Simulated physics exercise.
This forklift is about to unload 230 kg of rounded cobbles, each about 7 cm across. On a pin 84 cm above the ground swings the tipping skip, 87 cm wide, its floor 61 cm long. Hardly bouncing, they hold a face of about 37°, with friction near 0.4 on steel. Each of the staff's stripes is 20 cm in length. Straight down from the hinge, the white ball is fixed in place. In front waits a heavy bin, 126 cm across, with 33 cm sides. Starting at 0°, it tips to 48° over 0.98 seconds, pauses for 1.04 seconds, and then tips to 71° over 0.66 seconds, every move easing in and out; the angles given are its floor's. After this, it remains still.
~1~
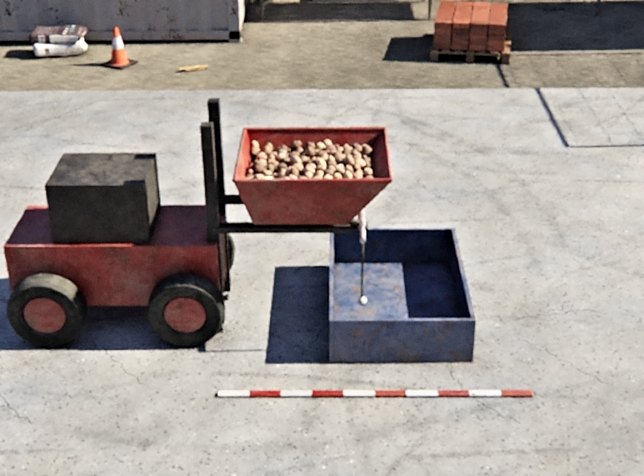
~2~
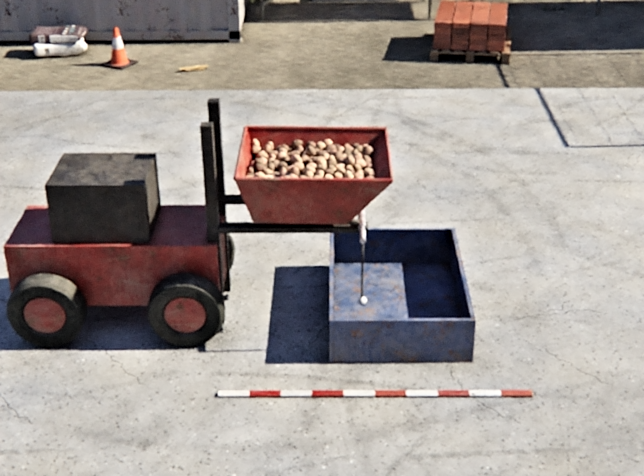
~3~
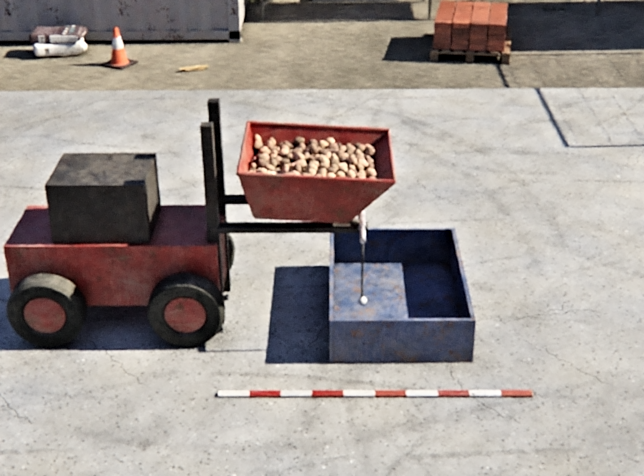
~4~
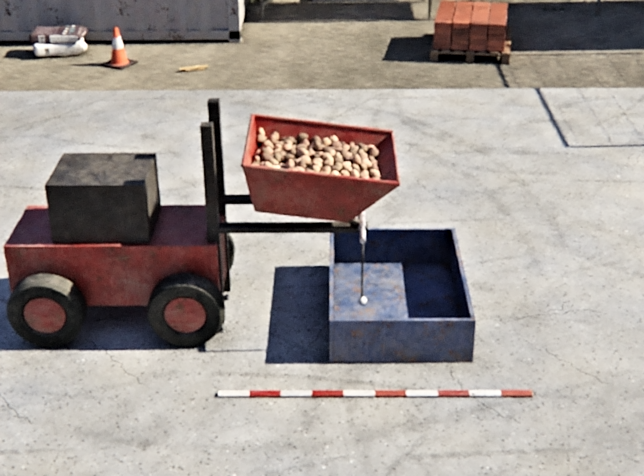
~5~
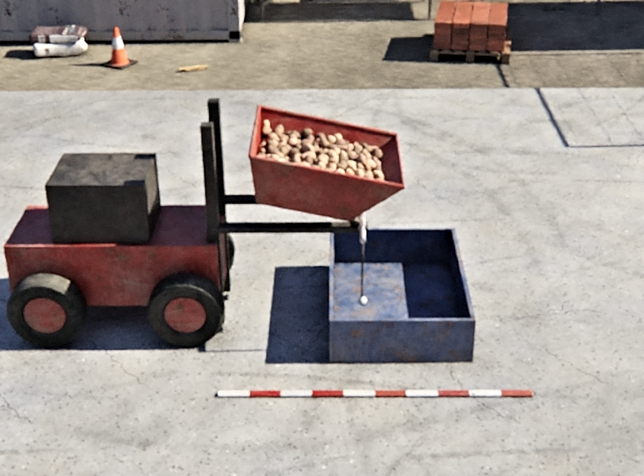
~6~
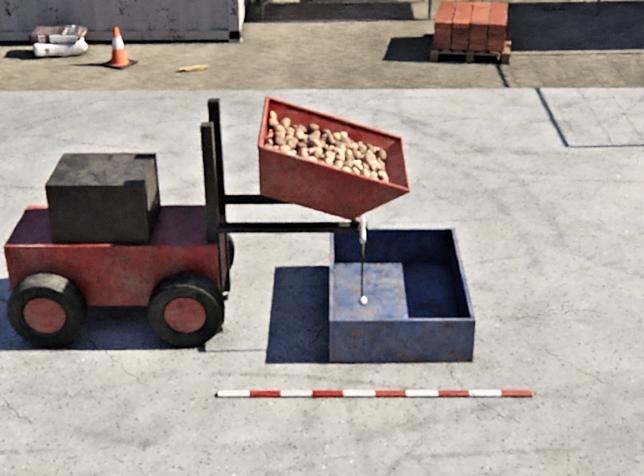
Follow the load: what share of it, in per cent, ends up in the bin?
I would say roughly 50 per cent.
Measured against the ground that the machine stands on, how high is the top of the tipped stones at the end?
Around 26 cm above it, I'd say.
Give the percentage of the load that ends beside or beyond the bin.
Something like 50 out of every hundred parts of the load ends up there.
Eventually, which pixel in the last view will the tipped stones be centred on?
In the last view, about (467, 302).
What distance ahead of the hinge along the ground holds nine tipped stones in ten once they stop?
Distance along the ground: Some 130 cm.
A little later the floor is at 41°; 100 % in the tipping skip; the foremost stones are at (398, 183).
Then the floor is at 48°; 100 % in the tipping skip; the foremost stones are at (422, 187).
Later still the floor is at 71°; 36 % in the tipping skip, 39 % in the bin, 25 % beside or beyond the bin; the foremost stones are at (534, 304).
In the end the floor is at 71°; 0 % in the tipping skip, 49 % in the bin, 51 % beside or beyond the bin; the foremost stones are past the picture's edge.
